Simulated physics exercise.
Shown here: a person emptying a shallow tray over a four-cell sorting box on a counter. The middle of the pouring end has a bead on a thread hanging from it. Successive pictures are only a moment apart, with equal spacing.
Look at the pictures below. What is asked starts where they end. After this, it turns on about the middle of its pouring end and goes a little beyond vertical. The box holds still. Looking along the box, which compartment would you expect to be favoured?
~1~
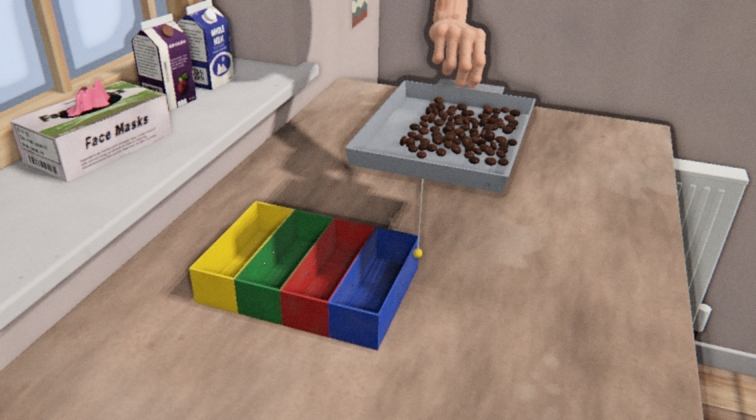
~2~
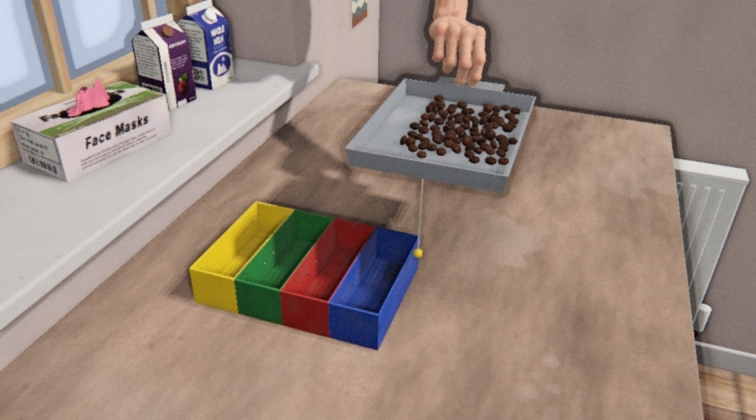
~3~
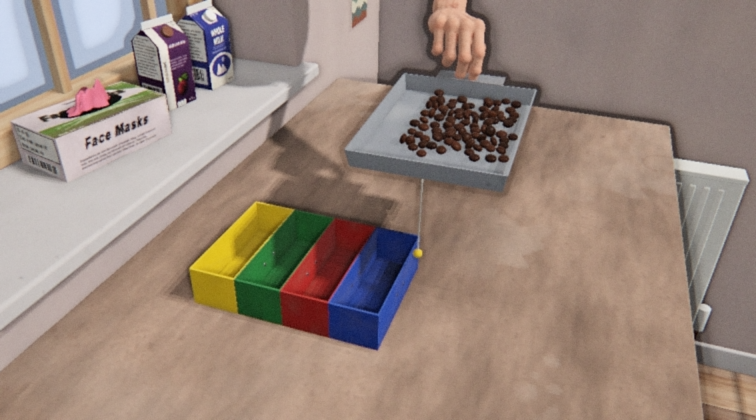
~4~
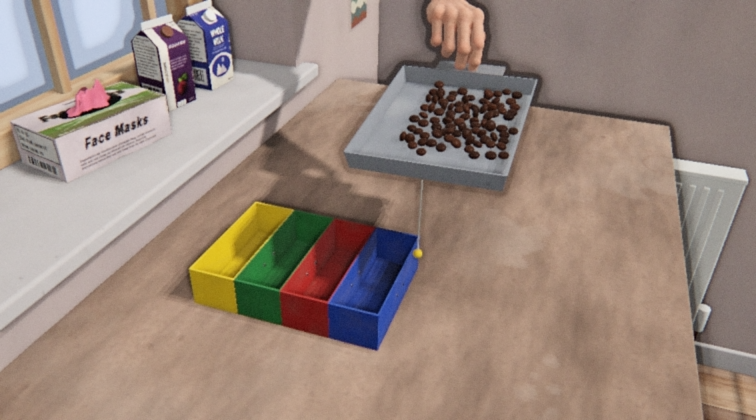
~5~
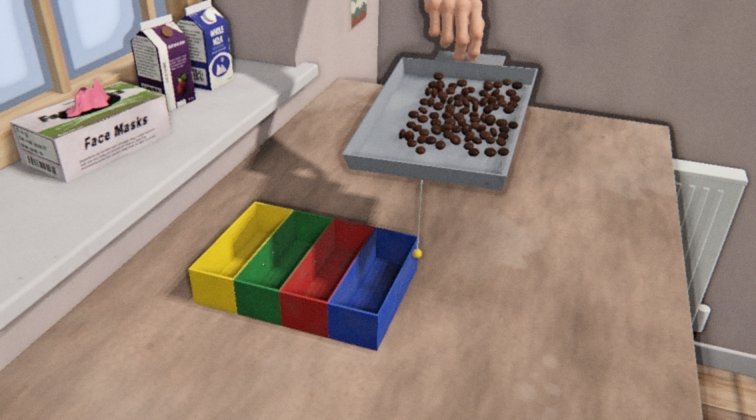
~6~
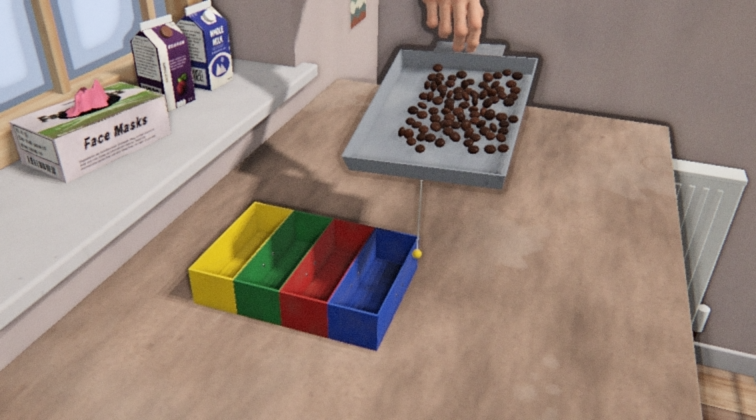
I would expect the blue compartment to be favoured.
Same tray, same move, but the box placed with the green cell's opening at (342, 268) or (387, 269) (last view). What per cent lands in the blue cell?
10 %, then 0 %.
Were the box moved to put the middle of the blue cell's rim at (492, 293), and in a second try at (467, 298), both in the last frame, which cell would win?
For the first position it is the cell in yellow, and for the second it is green.
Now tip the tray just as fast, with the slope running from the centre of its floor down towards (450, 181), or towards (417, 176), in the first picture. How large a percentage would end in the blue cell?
So it's 0 percent with the first slope and 40 percent with the other.
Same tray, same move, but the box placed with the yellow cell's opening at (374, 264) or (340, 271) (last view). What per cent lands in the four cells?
You'd get about 70 per cent first and about 100 per cent second.
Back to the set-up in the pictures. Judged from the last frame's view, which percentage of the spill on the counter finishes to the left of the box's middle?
Roughly 10 percent.
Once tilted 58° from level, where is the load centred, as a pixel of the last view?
The load is centred about (411, 146).
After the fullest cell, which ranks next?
Ranked second: The red one.
Soon after the last picture, tray tipped steeply; all on the tray.
A little later, tray tipped right over; nearly all on the tray; a stray few in the red cell; a stray few falling or outside the box.
Later still, tray tipped past a quarter turn; about half in the blue cell; about a third in the red cell; about a quarter falling or outside the box.
At rest, tray tipped past a quarter turn; about half in the blue cell; about a third in the red cell; none in the green cell; none in the yellow cell; about a quarter outside the box.
